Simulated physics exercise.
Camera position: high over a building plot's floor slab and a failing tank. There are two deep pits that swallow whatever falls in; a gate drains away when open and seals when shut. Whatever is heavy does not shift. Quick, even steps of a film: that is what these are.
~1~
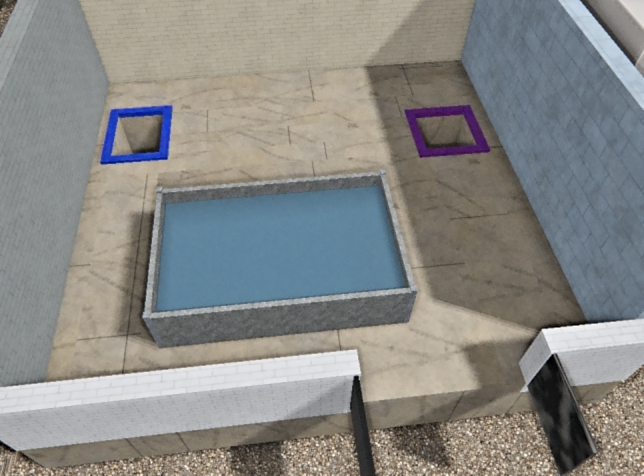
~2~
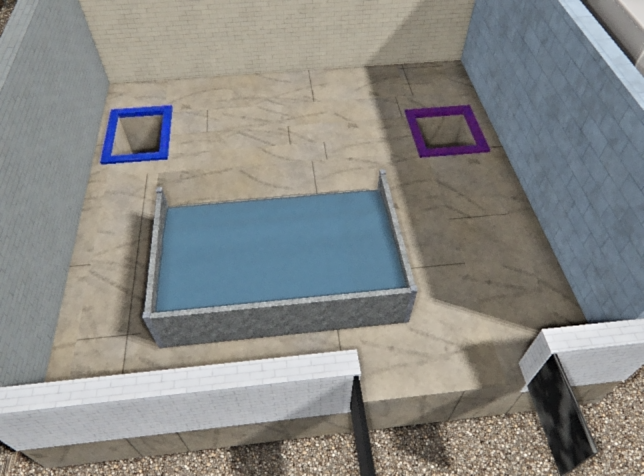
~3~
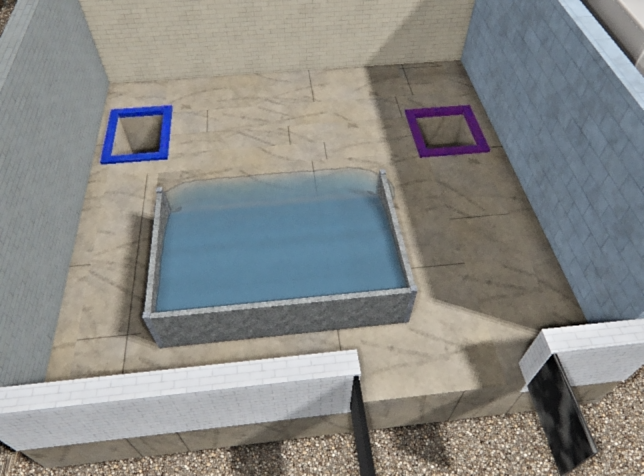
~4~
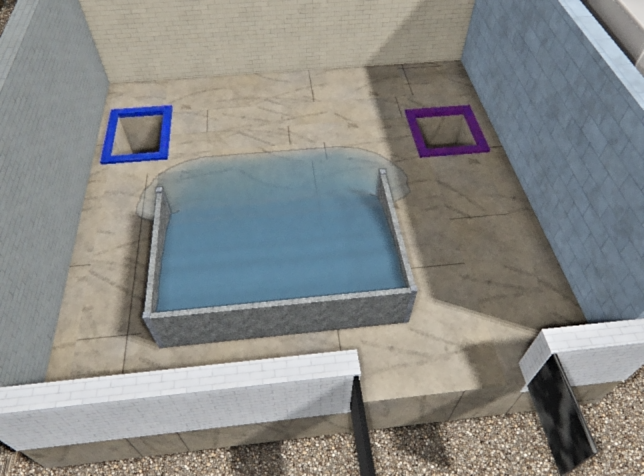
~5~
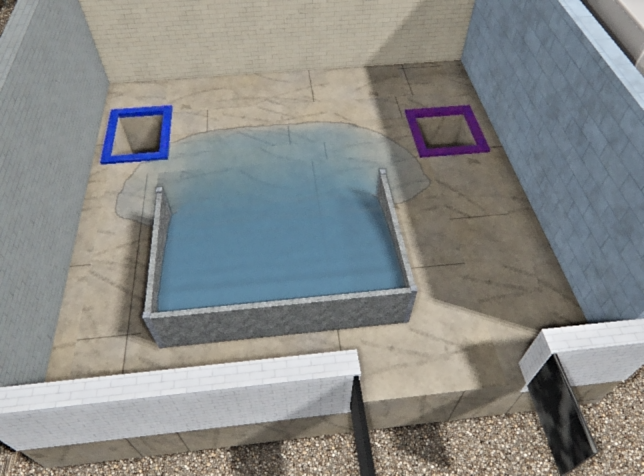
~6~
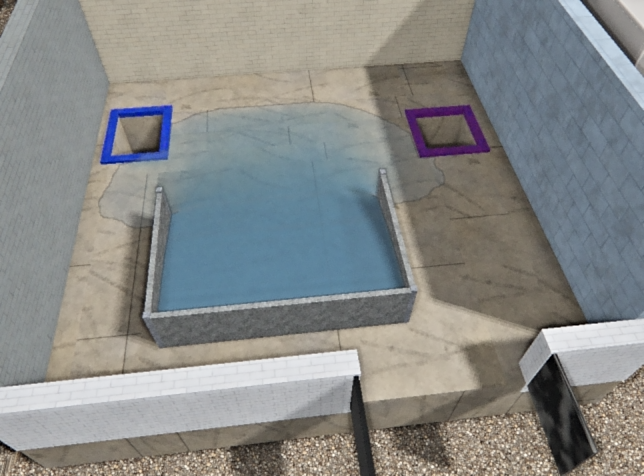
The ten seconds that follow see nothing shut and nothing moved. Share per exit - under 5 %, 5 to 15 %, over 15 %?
As I see it, the gate is a minor outlet here - below five per cent, the purple pit is a middling outlet here - five to fifteen per cent, the blue pit is a major outlet here - beyond fifteen per cent.
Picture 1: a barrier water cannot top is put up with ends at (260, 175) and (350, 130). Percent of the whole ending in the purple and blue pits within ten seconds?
Approximate split, purple: 20 in a hundred; blue: 20 in a hundred.
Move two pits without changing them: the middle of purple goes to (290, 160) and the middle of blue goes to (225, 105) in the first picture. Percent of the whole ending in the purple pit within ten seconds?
Purple: 25 %.
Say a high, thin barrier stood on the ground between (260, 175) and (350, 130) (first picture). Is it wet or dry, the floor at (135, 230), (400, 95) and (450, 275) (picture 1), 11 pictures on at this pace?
Taken in turn, the three points are unsoaked, soaked and unsoaked.
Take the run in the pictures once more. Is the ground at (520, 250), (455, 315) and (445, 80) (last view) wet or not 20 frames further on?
Spared, spared, soaked.
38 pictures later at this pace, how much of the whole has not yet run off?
Estimate: 72 per cent.
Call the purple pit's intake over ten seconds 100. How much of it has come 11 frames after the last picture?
Share at that point: Roughly 5 %.
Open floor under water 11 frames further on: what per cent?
I'd say 50 per cent.
A moment on, water covers 45 % of the floor; the gate 0 %, the purple pit 0 %, the blue pit 1 %.
Next, water covers 50 % of the floor; the gate 0 %, the purple pit 1 %, the blue pit 3 %.
Then, water covers 60 % of the floor; the gate 0 %, the purple pit 2 %, the blue pit 9 %.
Later, water covers 85 % of the floor; the gate 0 %, the purple pit 10 %, the blue pit 18 %.
In the end, water covers 95 % of the floor; the gate 3 %, the purple pit 13 %, the blue pit 19 %.
